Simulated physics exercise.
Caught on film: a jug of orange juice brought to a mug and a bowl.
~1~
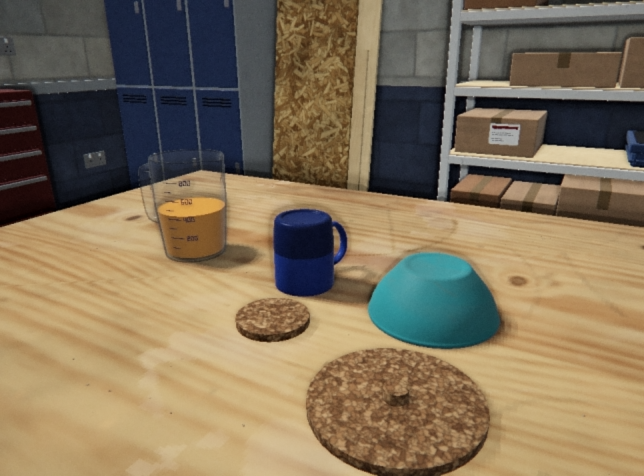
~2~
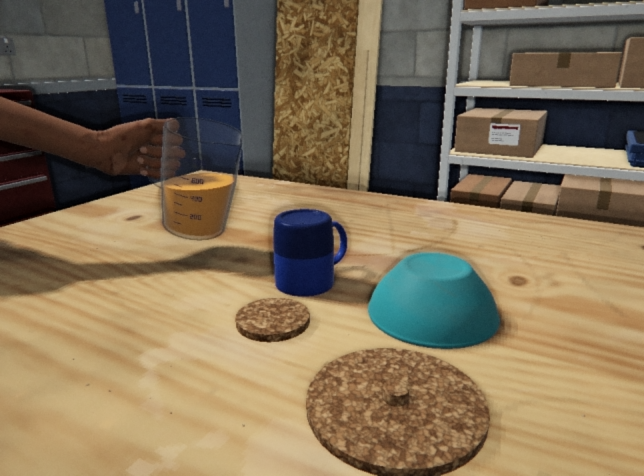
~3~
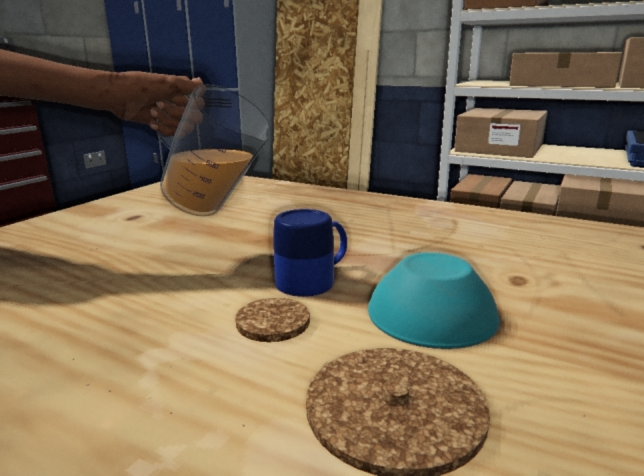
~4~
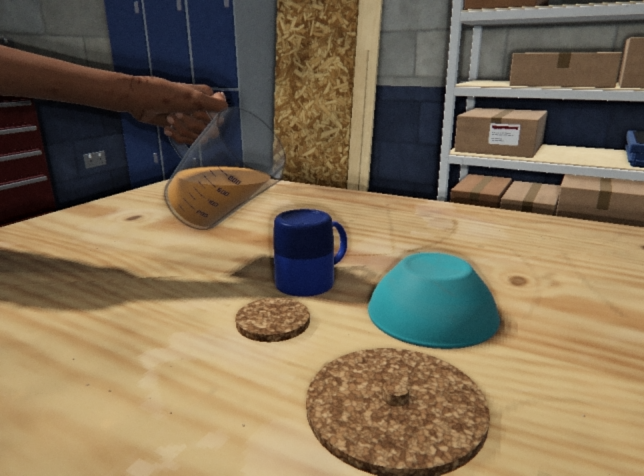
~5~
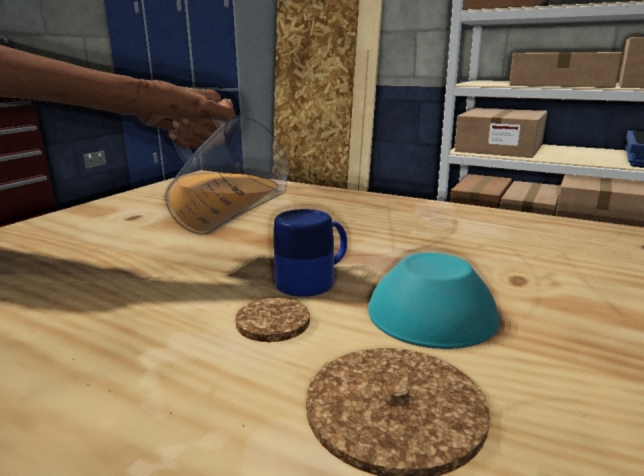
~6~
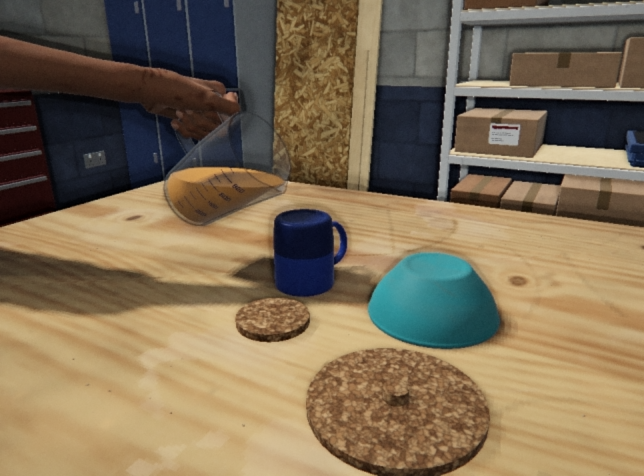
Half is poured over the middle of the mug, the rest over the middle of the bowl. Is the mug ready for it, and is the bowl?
The mug gets none inside and the bowl gets none inside.
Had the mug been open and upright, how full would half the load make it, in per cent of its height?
Some 65 per cent.
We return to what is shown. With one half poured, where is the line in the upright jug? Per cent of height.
Close to 25 %.
Soon after, it runs off the upturned base of the mug.
Later, it runs off the upturned base of the bowl.
In the end, the mug is empty, in a puddle; the bowl is empty, in a puddle.
